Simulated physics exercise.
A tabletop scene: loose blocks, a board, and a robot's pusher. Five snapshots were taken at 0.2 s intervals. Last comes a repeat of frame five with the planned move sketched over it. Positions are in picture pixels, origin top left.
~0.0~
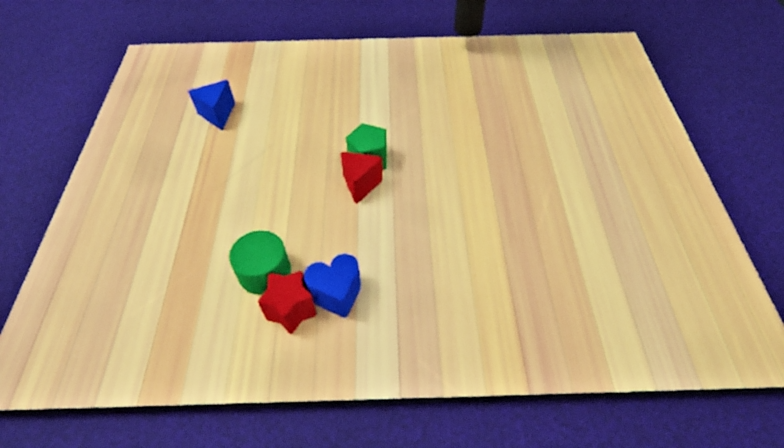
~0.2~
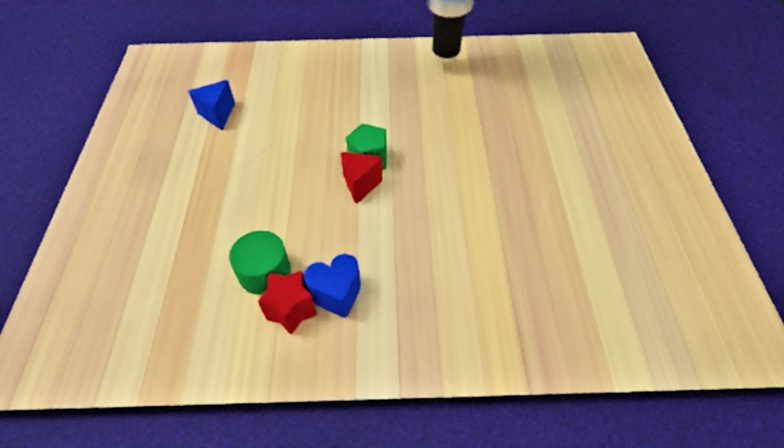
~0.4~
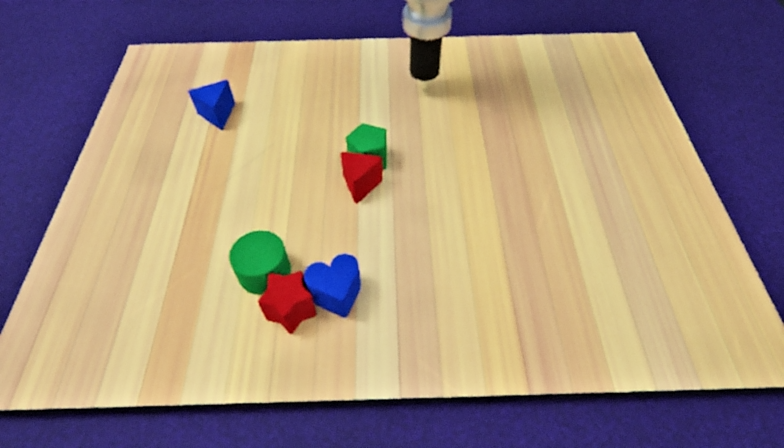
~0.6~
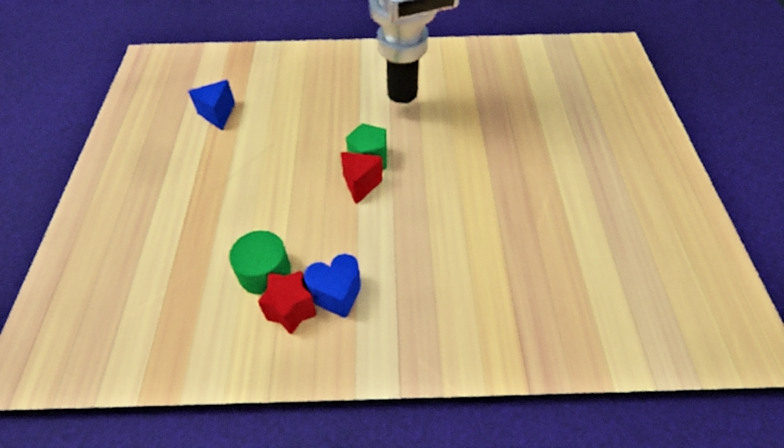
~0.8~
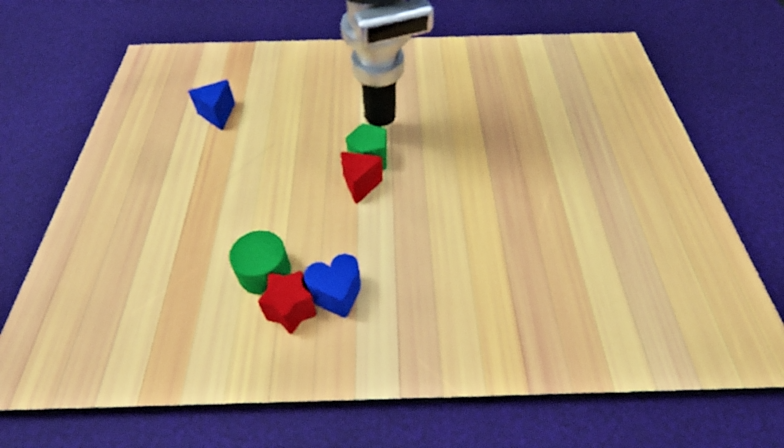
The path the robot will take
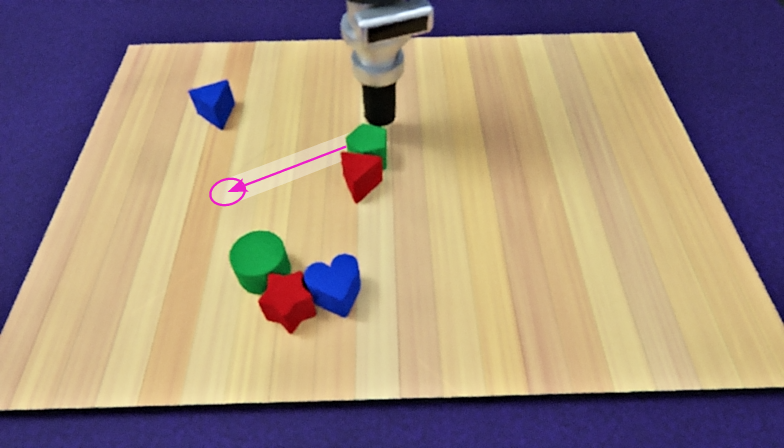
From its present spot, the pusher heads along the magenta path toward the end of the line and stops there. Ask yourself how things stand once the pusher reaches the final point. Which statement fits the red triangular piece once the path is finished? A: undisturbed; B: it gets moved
(B)
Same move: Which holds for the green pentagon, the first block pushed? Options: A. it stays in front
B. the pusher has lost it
I choose B.
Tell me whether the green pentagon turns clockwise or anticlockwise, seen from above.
Looking down, my answer is that the green pentagon rotates anticlockwise.
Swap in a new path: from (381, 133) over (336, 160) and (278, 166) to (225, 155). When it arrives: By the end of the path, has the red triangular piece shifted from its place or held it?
By the end it has moved.
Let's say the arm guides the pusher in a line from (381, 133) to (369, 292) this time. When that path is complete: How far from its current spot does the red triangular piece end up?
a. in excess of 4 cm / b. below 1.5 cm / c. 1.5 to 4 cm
I choose a.
The drawn path runs straight from (381, 133) to (228, 192).
The first path, step by step. One third of the way, pusher (329, 135); red triangular piece (359, 174); green pentagon (353, 148), turned 50° anticlockwise.
Two thirds of the way, pusher (276, 155); red triangular piece (359, 174); green pentagon (353, 148), turned 50° anticlockwise.
At the end, pusher (221, 175); red triangular piece (359, 174); green pentagon (353, 148), turned 50° anticlockwise.
